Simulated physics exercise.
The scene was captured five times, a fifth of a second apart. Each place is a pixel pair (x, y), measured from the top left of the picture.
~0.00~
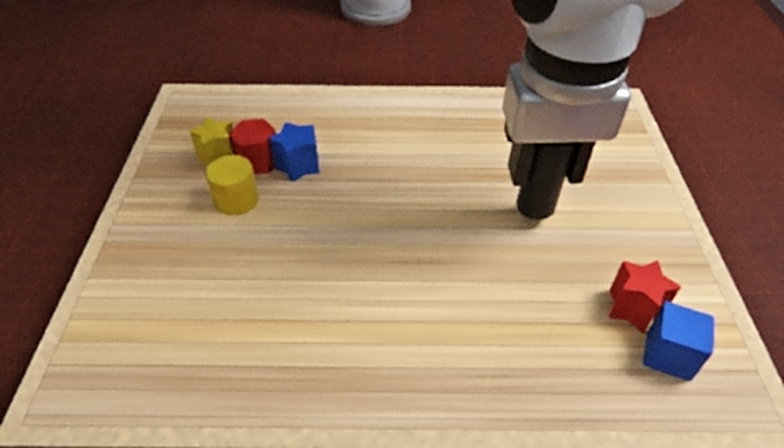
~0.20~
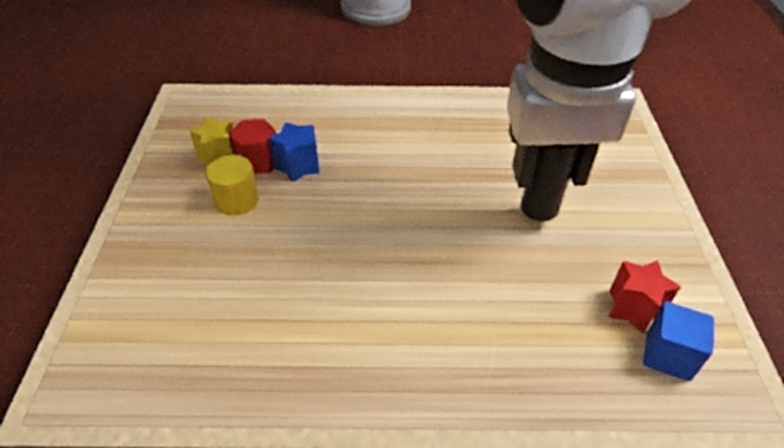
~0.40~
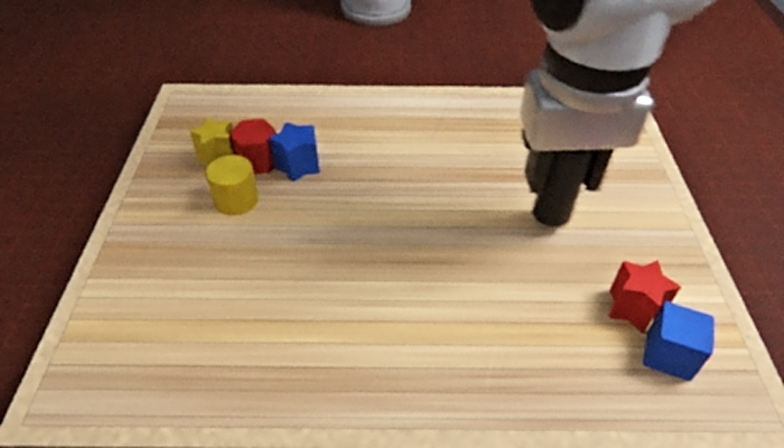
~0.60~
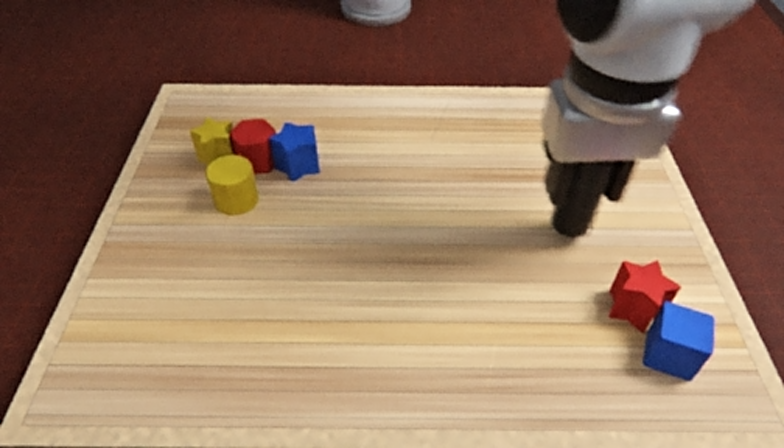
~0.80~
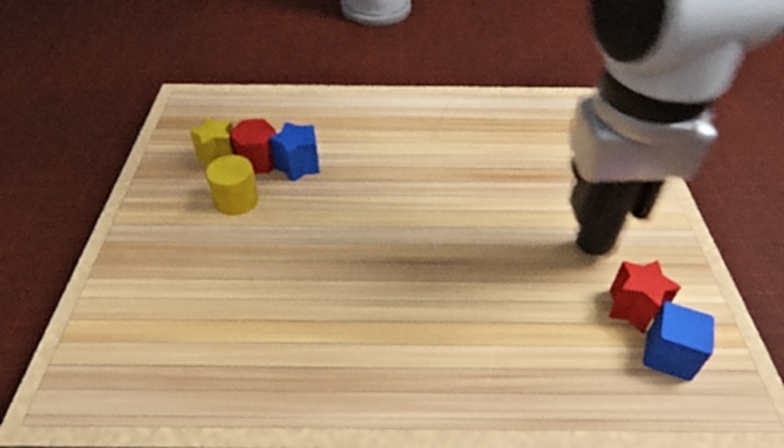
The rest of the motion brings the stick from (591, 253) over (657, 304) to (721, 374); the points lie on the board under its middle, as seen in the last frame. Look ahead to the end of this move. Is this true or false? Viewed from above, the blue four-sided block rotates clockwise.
That statement is not accurate.
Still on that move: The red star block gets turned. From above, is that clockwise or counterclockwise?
Watching from overhead, you'd notice the red star block rotating clockwise.
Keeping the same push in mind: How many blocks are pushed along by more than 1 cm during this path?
Displaced: Two.
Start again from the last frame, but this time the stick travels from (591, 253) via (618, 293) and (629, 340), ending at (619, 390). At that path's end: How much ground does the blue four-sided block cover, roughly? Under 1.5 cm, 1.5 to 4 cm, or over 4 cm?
My answer is that it shifts over 4 cm.
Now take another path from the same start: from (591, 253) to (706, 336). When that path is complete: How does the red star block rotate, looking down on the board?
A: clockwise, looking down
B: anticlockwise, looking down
Letter A.
The first path, step by step. One third of the way, stick (641, 274); red star block (654, 289), turned 15° clockwise.
Two thirds of the way, stick (686, 315); red star block (668, 316), turned 60° clockwise; blue four-sided block (701, 367), turned 30° anticlockwise.
At the end, stick (729, 364); red star block (669, 319), turned 80° clockwise; blue four-sided block (700, 369), turned 35° anticlockwise.
